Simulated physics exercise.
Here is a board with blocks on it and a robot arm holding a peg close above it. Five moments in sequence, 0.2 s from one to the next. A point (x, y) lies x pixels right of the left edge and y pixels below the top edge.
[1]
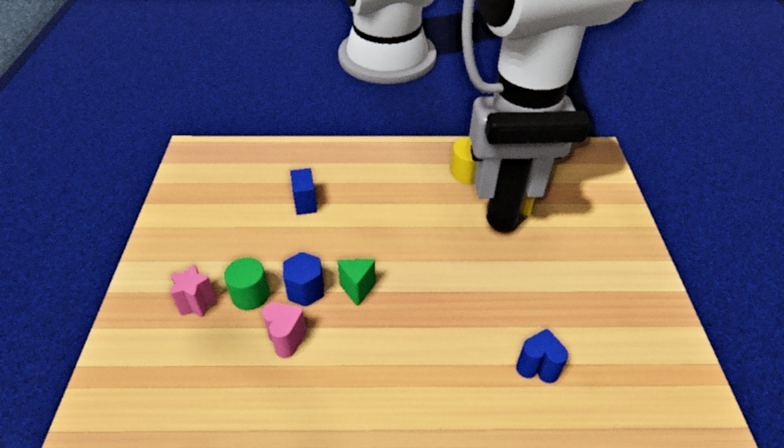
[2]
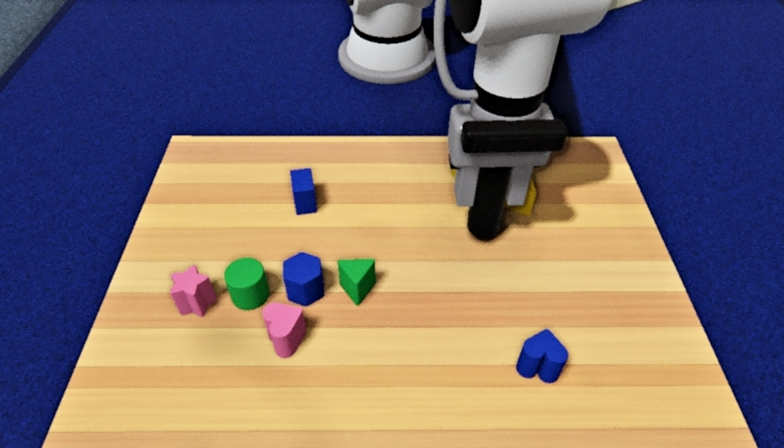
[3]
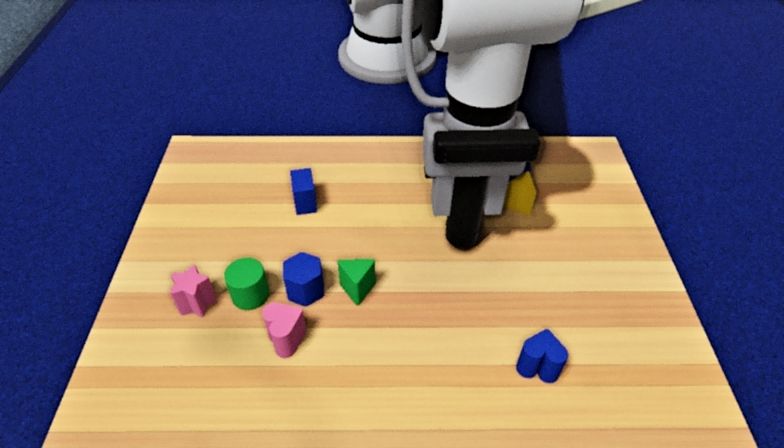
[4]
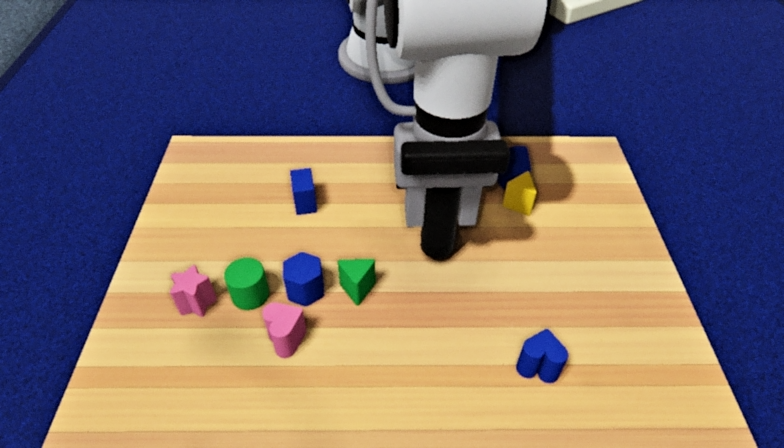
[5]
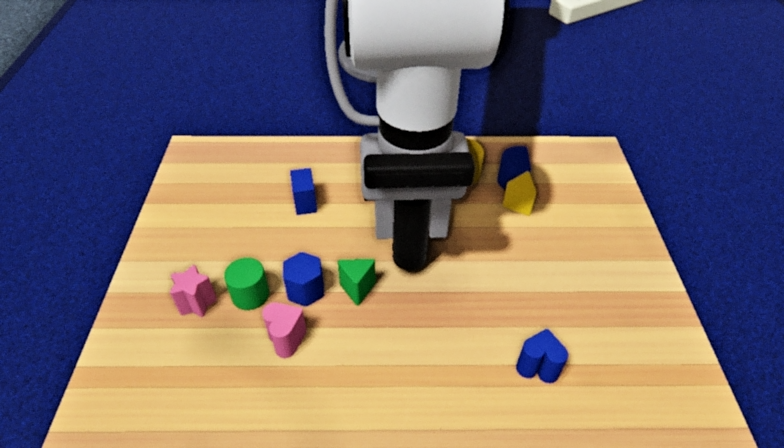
Robot arm moving its black peg steadily left and slightly nearer above a wooden board, while the coloured blocks stay still.
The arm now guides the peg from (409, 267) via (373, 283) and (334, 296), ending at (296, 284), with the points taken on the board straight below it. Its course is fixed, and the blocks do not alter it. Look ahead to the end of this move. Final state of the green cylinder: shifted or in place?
When the path is over, the green cylinder has left its spot.
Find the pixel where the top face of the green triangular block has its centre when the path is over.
(293, 291)
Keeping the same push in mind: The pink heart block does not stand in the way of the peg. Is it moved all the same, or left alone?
Once the path ends, it is where it was.
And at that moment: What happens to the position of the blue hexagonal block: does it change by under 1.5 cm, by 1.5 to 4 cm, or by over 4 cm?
It shifts over 4 cm.
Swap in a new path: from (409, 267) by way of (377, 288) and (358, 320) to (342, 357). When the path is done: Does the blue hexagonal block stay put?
Yes, I think so.
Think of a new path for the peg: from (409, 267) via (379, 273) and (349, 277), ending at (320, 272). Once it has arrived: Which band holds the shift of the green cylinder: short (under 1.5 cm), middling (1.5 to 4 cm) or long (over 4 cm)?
It travels less than 1.5 cm.
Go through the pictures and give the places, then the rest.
The first frame shows peg's lower end (501, 220); pink star-shaped block (187, 280); green cylinder (244, 272); pink heart block (281, 317); blue hexagonal block (302, 267); green triangular block (356, 267).
The second frame shows peg (482, 228); blocks still.
The third frame shows peg (461, 237); blocks still.
The fourth frame shows peg (437, 247); blocks still.
The fifth frame shows peg (409, 259); pink star-shaped block (187, 280); green cylinder (244, 272); pink heart block (281, 317); blue hexagonal block (302, 267); green triangular block (356, 267).
On the path given first. One third of the way, peg (373, 275); green triangular block (337, 275).
Two thirds of the way, peg (333, 288); blue hexagonal block (284, 268); green triangular block (308, 290), turned 50° clockwise.
At the end, peg (294, 276); pink star-shaped block (173, 282); green cylinder (214, 273); pink heart block still; blue hexagonal block (254, 266); green triangular block (293, 291), turned 30° clockwise.
